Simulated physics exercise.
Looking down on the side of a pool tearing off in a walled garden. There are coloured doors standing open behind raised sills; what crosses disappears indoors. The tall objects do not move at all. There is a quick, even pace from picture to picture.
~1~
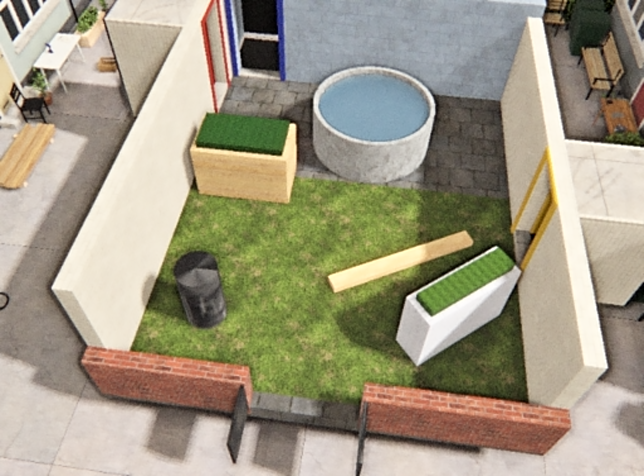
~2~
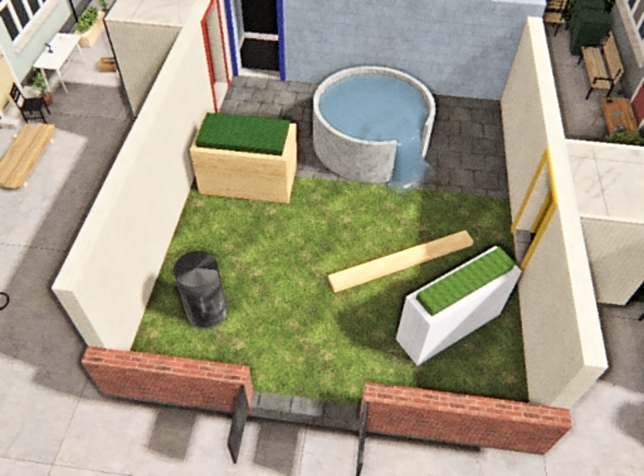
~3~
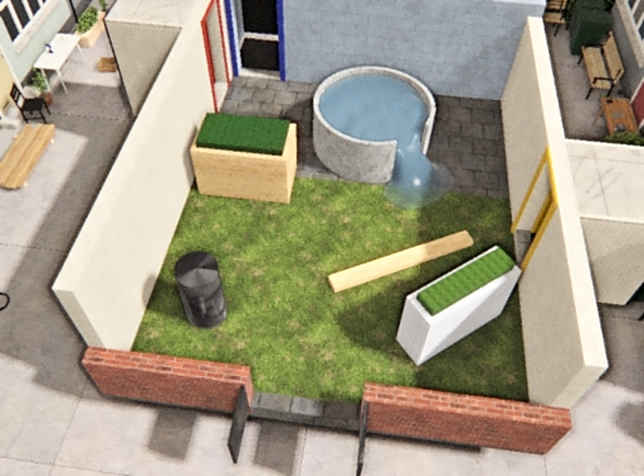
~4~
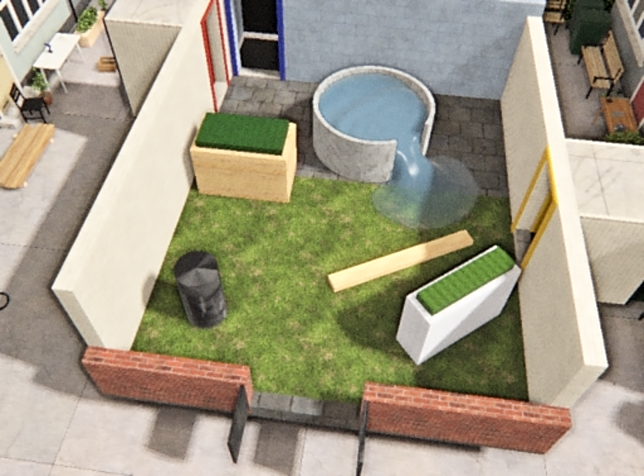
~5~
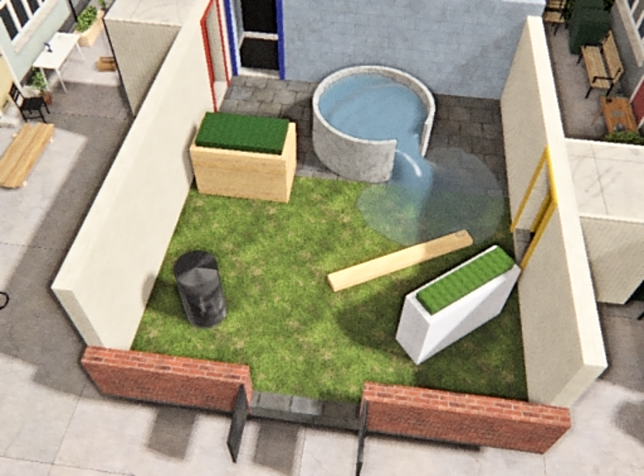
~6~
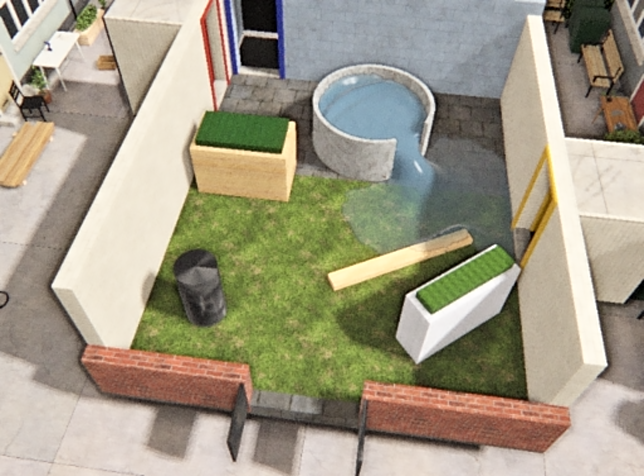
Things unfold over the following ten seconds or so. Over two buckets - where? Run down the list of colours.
As I see it, the blue door does not pass two buckets; the red door does not pass two buckets; the yellow door passes two buckets.
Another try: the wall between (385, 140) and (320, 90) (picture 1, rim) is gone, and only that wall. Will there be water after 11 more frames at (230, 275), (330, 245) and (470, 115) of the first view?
In the order given: Swamped, swamped and untouched.
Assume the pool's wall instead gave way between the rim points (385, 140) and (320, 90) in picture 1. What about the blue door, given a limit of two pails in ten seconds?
Result - blue overshoots.
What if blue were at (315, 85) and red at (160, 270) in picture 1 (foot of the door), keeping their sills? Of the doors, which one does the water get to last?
That would be the red door.
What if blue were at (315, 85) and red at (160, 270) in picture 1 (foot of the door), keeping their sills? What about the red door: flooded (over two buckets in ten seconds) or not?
The red door stays inside the limit, I'd say.
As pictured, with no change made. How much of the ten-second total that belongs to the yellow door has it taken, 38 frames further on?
Close to 100 %.
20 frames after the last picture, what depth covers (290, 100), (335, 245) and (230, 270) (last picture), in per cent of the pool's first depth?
In order: About 0, 6 and 0 in a hundred.
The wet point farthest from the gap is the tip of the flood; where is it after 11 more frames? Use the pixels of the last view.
My guess is roughly (521, 398).
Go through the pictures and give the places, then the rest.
Still water in the pool at (374, 107), in the first picture.
Water pours out at (408, 158) and has run to (397, 190), in the second picture.
Water pours out at (408, 161) and has run to (406, 206), in the third picture.
Water pours out at (408, 161) and has run to (447, 223), in the fourth picture.
The front is at (489, 232), out from the gap at (407, 161), in the fifth picture.
The front is at a hidden place, out from the gap at (408, 159), in the sixth picture.
A moment on, water covers 25 % of the floor; the blue door not reached, the red door not reached, the yellow door under two buckets in.
Next, water covers 35 % of the floor; the blue door not reached, the red door not reached, the yellow door over two buckets in.
Then, water covers 55 % of the floor; the blue door not reached, the red door not reached, the yellow door far over two buckets in.
Later, water covers 85 % of the floor; the blue door wet at the sill, nothing in, the red door not reached, the yellow door far over two buckets in.
In the end, water covers 95 % of the floor; the blue door under two buckets in, the red door wet at the sill, nothing in, the yellow door far over two buckets in.
